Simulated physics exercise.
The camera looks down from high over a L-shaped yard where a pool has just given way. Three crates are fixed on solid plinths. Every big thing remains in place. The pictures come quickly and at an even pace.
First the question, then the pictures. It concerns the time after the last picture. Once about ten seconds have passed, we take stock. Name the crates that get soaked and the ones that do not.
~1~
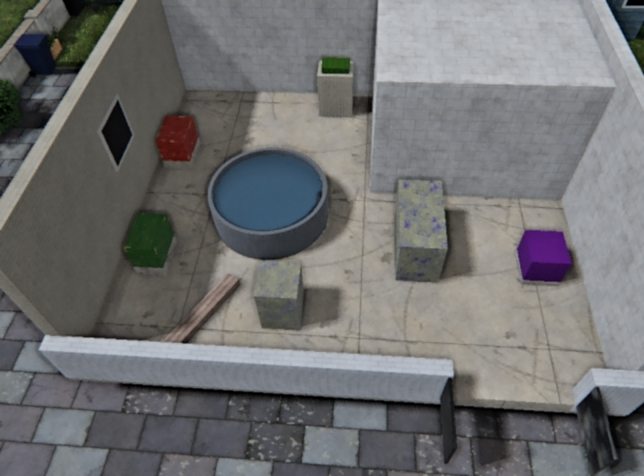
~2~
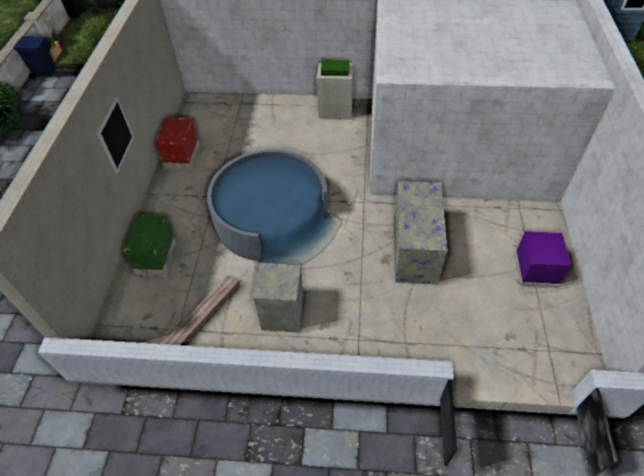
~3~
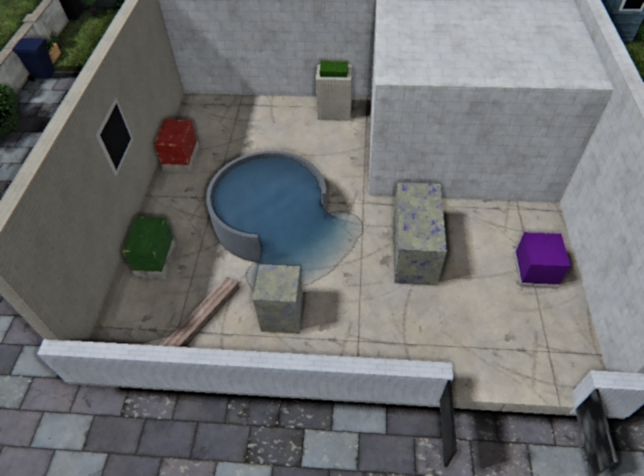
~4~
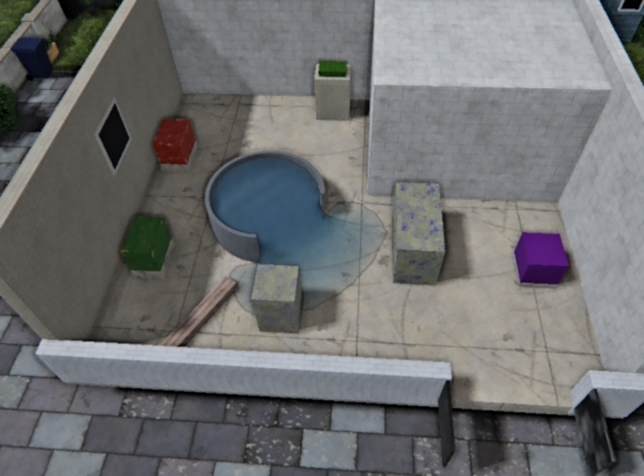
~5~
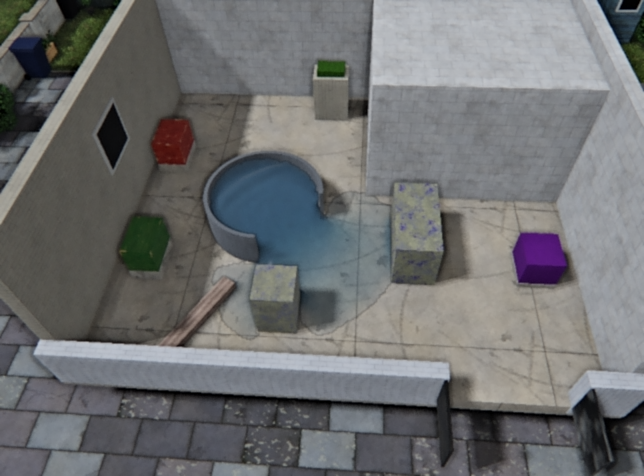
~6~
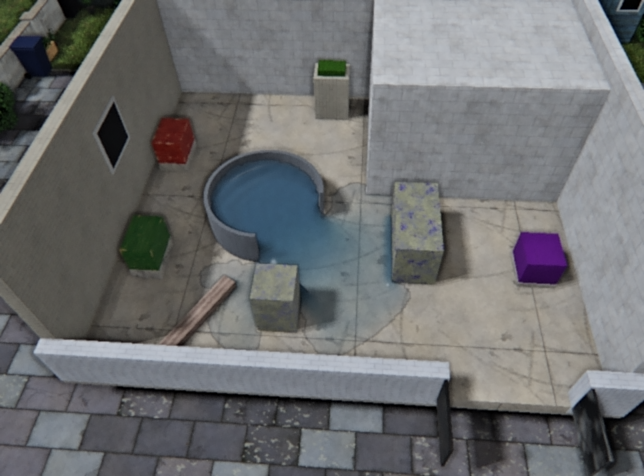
At the end, red crate: Safe, green crate: Safe, purple crate: Not safe.
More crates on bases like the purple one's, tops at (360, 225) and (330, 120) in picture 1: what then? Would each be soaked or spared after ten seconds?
Crate by crate: Gets flooded; is not reached.
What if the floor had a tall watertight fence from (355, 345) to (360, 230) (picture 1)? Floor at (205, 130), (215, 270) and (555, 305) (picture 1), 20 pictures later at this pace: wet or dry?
As listed: No water, under water, wet.
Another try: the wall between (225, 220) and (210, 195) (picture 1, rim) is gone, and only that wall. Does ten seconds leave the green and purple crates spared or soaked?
The green crate is reached; the purple crate is untouched.
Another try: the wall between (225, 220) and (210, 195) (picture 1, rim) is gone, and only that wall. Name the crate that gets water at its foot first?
The green-painted one.
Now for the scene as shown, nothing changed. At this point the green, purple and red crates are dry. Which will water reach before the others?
That's the green one.
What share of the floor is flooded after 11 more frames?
I make it 35 per cent.
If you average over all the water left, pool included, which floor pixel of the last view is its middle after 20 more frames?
(348, 282).
A moment on, water covers 25 % of the floor; the red crate not reached, the green crate not reached, the purple crate not reached.
Next, water covers 35 % of the floor; the red crate not reached, the green crate water round its plinth, the purple crate not reached.
Then, water covers 50 % of the floor; the red crate not reached, the green crate water round its plinth, the purple crate water round its plinth.
Later, water covers 65 % of the floor; the red crate water round its plinth, the green crate water round its plinth, the purple crate water round its plinth.
In the end, water covers 80 % of the floor; the red crate stayed above the water, the green crate stayed above the water, the purple crate was topped.
